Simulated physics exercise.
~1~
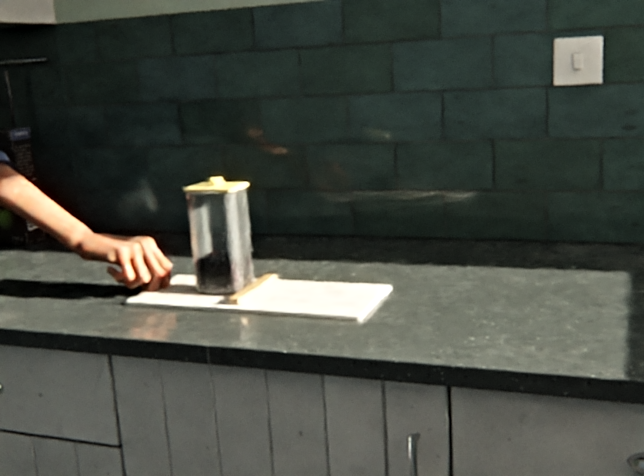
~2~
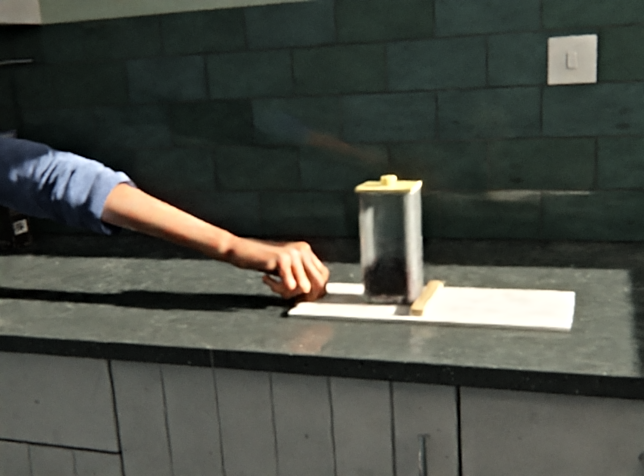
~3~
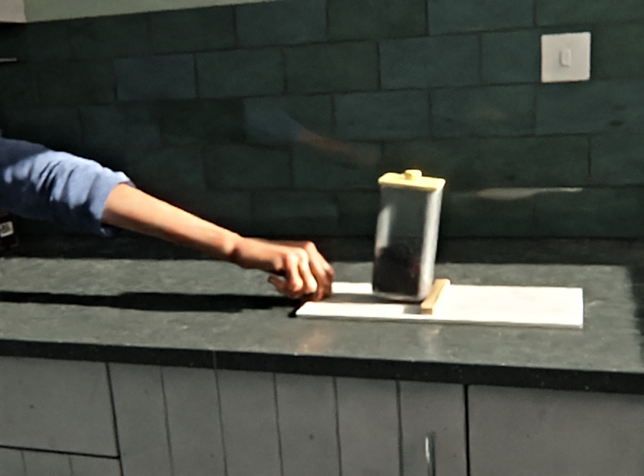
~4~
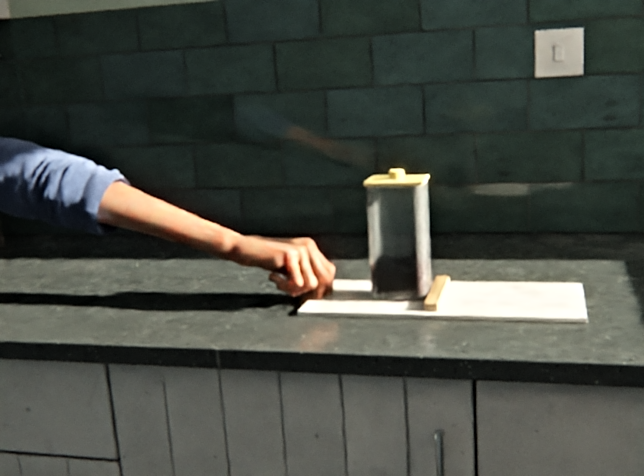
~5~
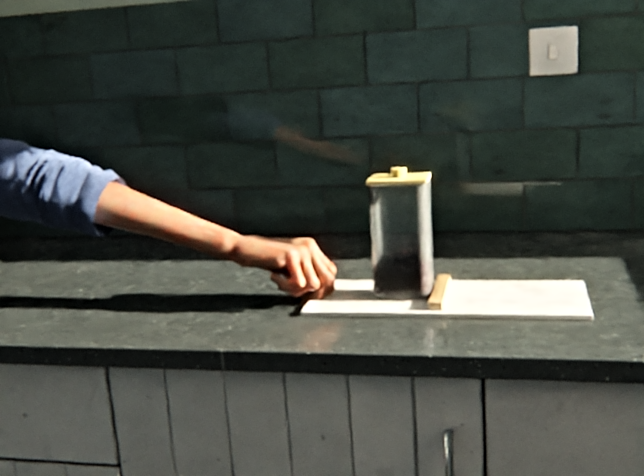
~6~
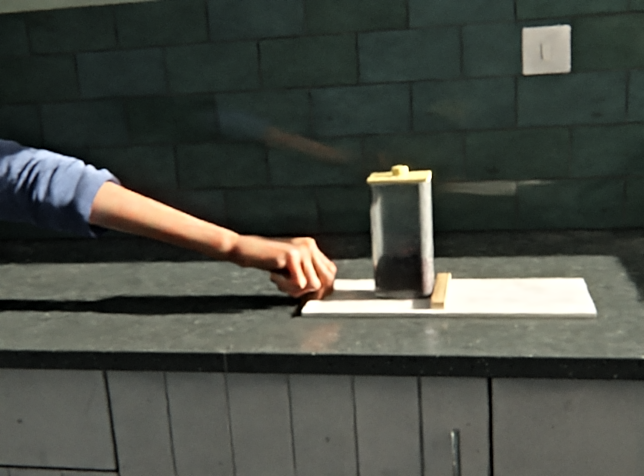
At first, a hand rests at the left end of a thin white board on a dark kitchen counter, where a clear square bottle with a yellow cap and dark contents stands just left of a small wooden batten. The hand and board move right along the counter, carrying the bottle with them. As the board comes to a stop, the bottle tips to the right against the batten. It then rocks back upright without falling over. Finally, it stands still beside the batten, with the hand still at the board's left end.
